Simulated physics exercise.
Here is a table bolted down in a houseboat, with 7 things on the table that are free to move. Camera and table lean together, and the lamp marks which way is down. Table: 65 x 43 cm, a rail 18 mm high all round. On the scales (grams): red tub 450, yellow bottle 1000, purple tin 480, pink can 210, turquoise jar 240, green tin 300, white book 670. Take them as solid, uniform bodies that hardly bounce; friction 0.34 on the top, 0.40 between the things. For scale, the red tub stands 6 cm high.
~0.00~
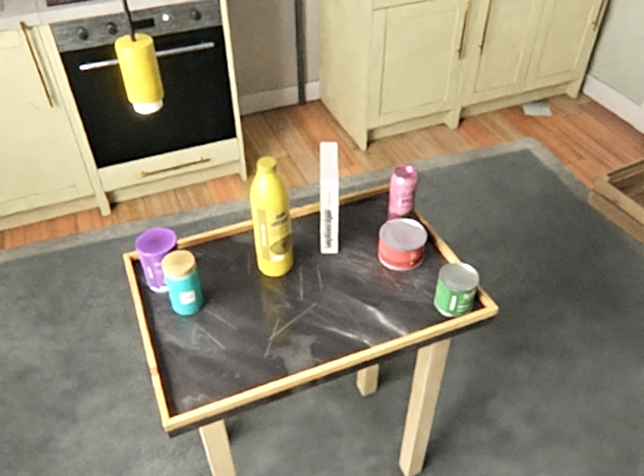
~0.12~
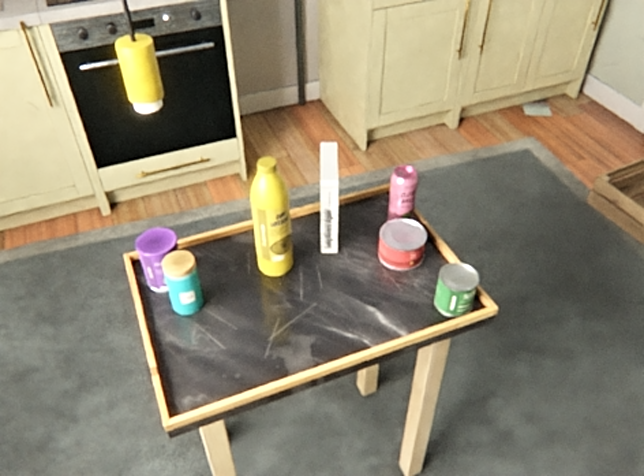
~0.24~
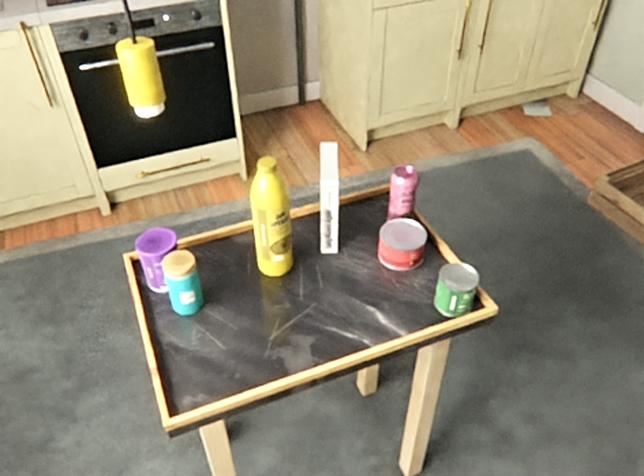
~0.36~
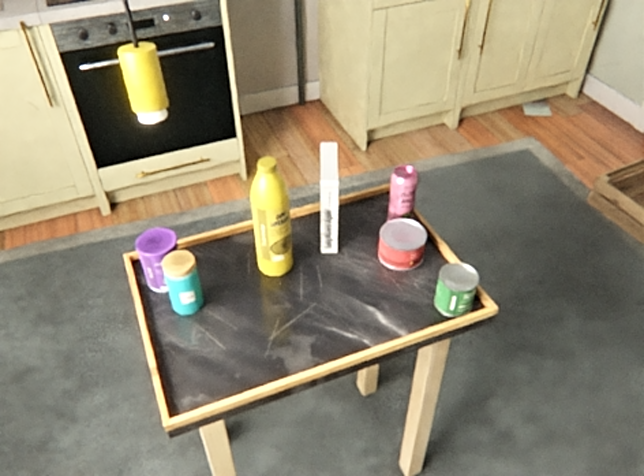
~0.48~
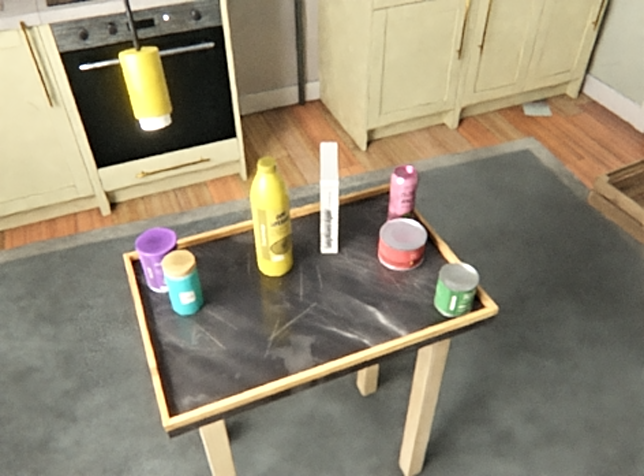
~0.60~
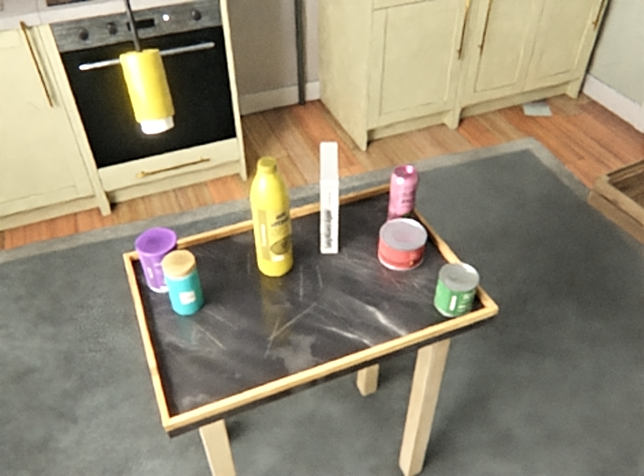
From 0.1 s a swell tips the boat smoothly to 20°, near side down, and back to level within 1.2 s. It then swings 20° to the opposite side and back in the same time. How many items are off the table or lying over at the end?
Tipped or gone: One.
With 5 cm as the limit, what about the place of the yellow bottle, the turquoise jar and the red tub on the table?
The yellow bottle leaves its spot; the turquoise jar holds its spot; the red tub keeps its place.
After 1.00 s, floor tilted 10°, near side down; yellow bottle tipped 23° from how it sat near (281, 233).
After 1.20 s, floor tilted 1°, near side down; yellow bottle on its side near (303, 301).
After 1.70 s, floor tilted 15°, far side down; yellow bottle on its side near (306, 315).
At rest (3.0 s), tipped over on the table, yellow bottle; the other 6 in place, give or take 5 cm. In the last view, red tub near (402, 244), yellow bottle near (302, 314).
